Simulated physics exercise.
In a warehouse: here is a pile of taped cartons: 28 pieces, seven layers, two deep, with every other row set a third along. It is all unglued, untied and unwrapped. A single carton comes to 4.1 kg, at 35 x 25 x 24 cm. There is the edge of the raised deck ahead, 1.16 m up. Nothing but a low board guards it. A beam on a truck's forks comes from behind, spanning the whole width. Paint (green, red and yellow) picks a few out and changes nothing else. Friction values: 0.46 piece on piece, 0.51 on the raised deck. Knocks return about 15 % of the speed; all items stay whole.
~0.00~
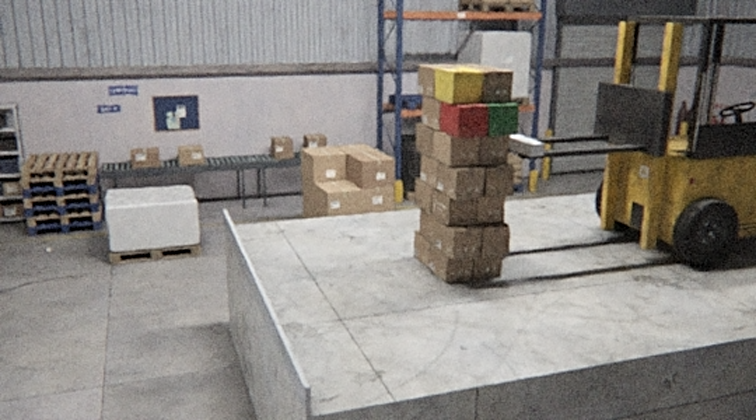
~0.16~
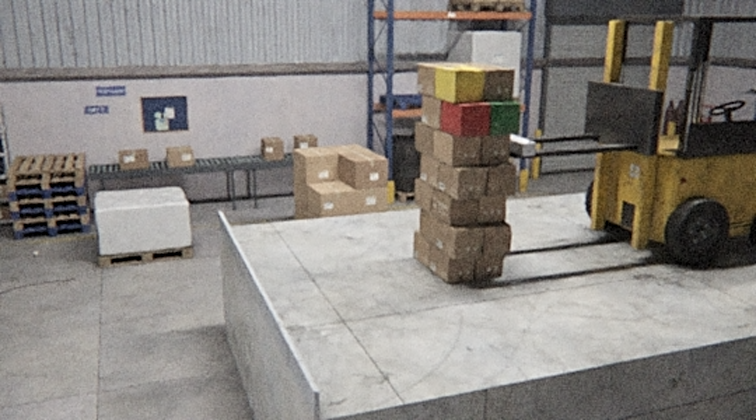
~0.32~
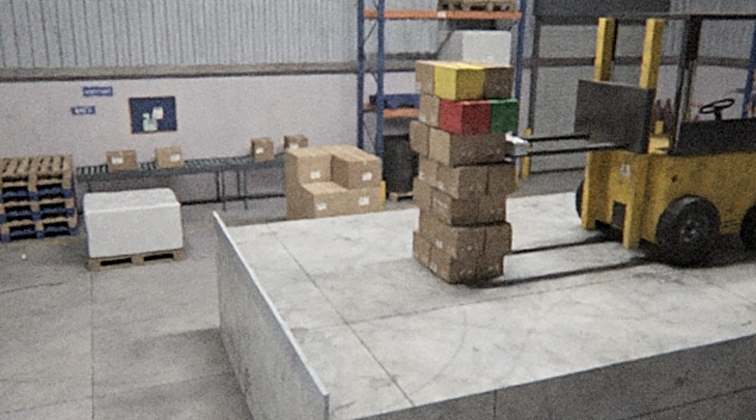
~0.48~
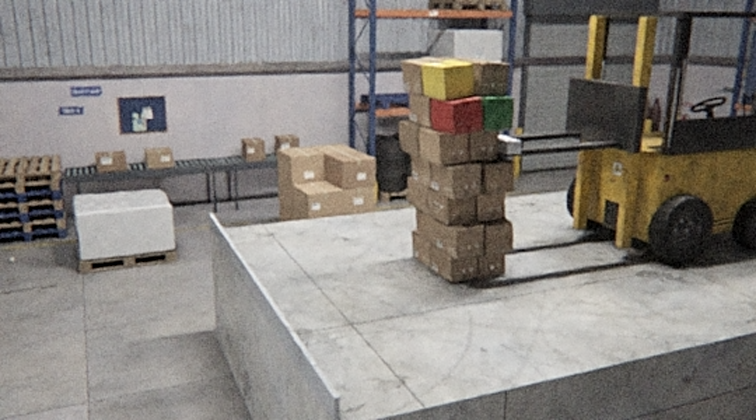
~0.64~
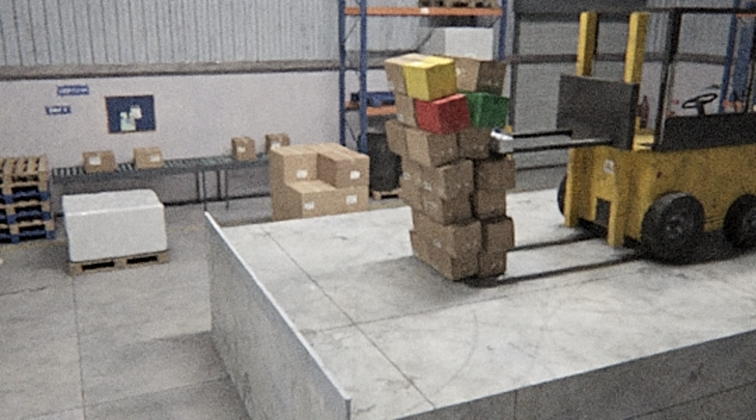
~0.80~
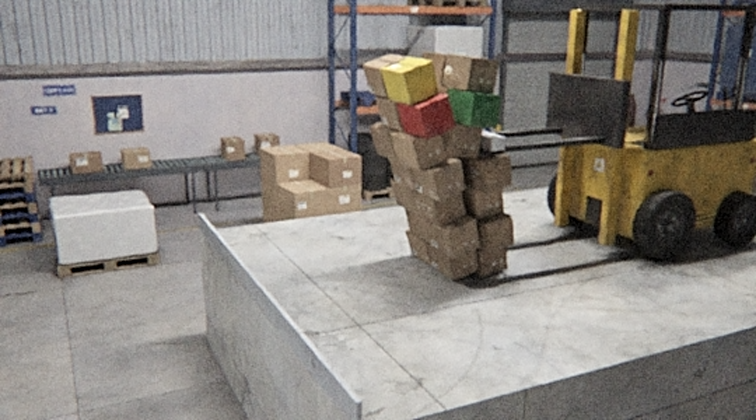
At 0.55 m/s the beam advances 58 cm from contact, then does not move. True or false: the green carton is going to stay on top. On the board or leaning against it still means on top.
True.
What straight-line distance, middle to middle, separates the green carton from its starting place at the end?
About 215 cm.
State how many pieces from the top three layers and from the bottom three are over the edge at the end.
4 and 0.
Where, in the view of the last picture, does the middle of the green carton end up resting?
You'll find it around (339, 323) in the final frame.
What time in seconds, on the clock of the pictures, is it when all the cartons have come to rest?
That is at about 3.0 s.
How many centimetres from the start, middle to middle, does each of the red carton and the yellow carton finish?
Red: About 300 cm, yellow: About 360 cm.
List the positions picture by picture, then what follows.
In the first picture (each place is the centre of the face we see best; the camera moves round a little), beam (536, 150) 12 cm from the stack; green carton (504, 121); red carton (474, 122); yellow carton (468, 88); all in place.
In the second picture, beam (528, 150) 33 mm from the stack; green carton (506, 119).
In the third picture, beam (520, 149) 55 mm in; green carton (506, 117) moved 25 mm; 8 have shifted.
In the fourth picture, beam (513, 148) 14 cm in; green carton (500, 115) moved 10 cm; yellow carton (459, 82) tilted 6°; steepest lean 6°, the carton at (412, 78); 28 have shifted.
In the fifth picture, beam (506, 146) 23 cm in; green carton (494, 112) tilted 7°; yellow carton (442, 81) tilted 12°; steepest lean 12°, the carton at (443, 148); 27 have shifted.
In the sixth picture, beam (497, 144) 32 cm in; green carton (486, 111) tilted 8°; yellow carton (422, 83) tilted 18°; red carton (438, 118) tilted 18°; steepest lean 18°, the carton at (388, 114); 27 have shifted.
By 1.04 s, none of the 28 cartons over the edge, 27 disturbed; green carton moved 42 cm; red carton tilted 32°, 12 cm lower.
By 1.30 s, none of the 28 cartons over the edge, 27 disturbed; green carton tilted 16°, 24 cm lower; yellow carton tilted 56°, 63 cm lower.
By 1.90 s, 2 of the 28 cartons over the edge; green carton tilted 52°, 97 cm lower; red carton upside down.
When it is over (3.3 s), 4 of the 28 cartons over the edge; green carton on its side; red carton upside down; yellow carton upside down. In pixels of the last frame, middles, green carton near (339, 323).
